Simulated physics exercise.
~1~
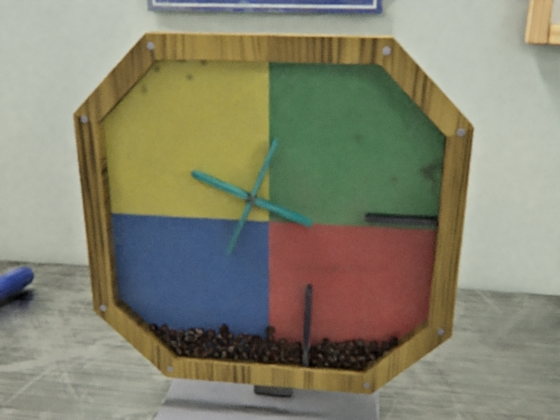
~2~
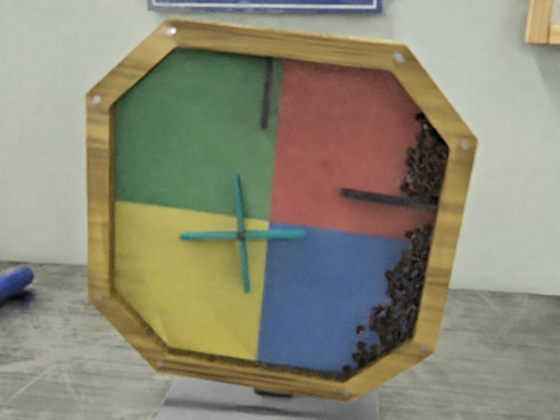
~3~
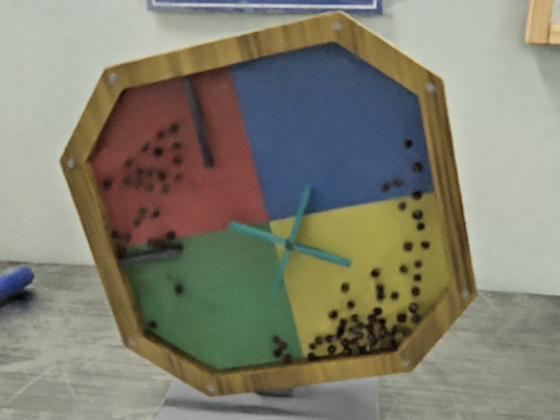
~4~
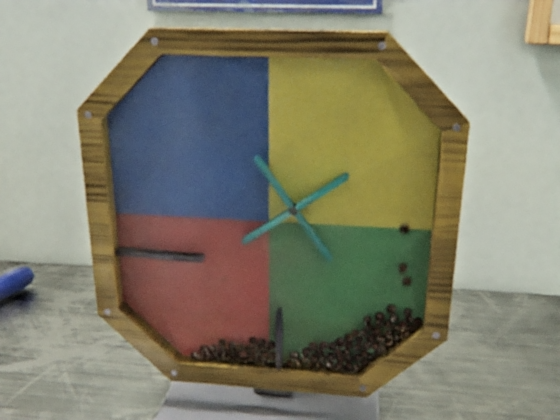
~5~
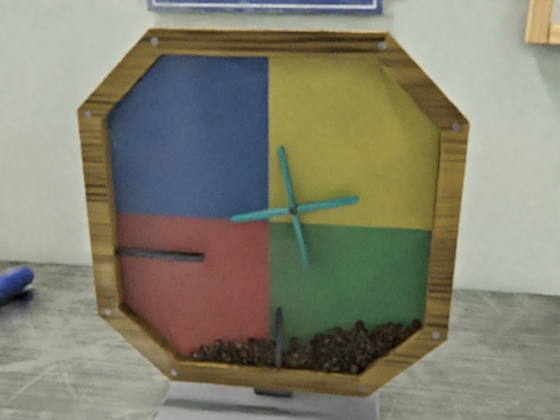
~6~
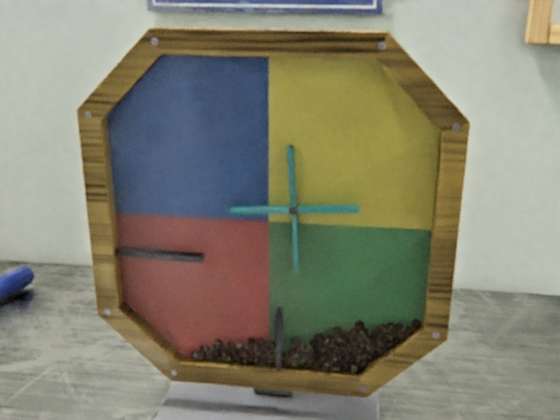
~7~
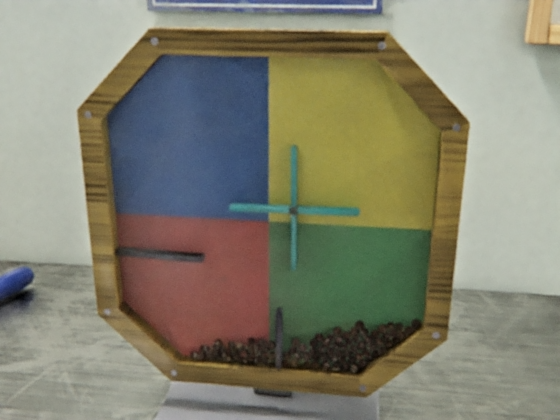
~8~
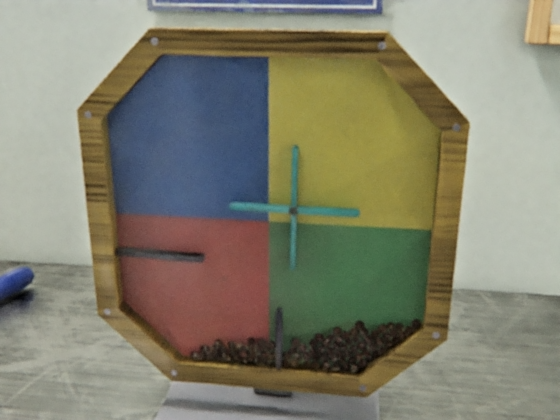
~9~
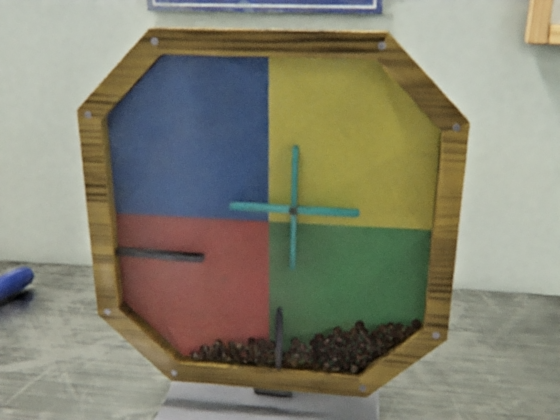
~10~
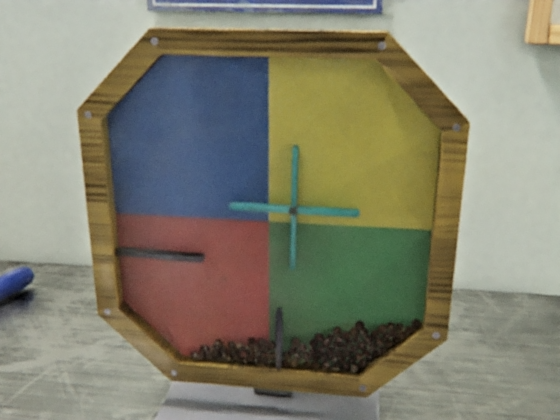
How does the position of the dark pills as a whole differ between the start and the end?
At the start the pills lie along the bottom around the middle of the case. At the end they are still along the bottom, but the pile as a whole sits a little further to the right.
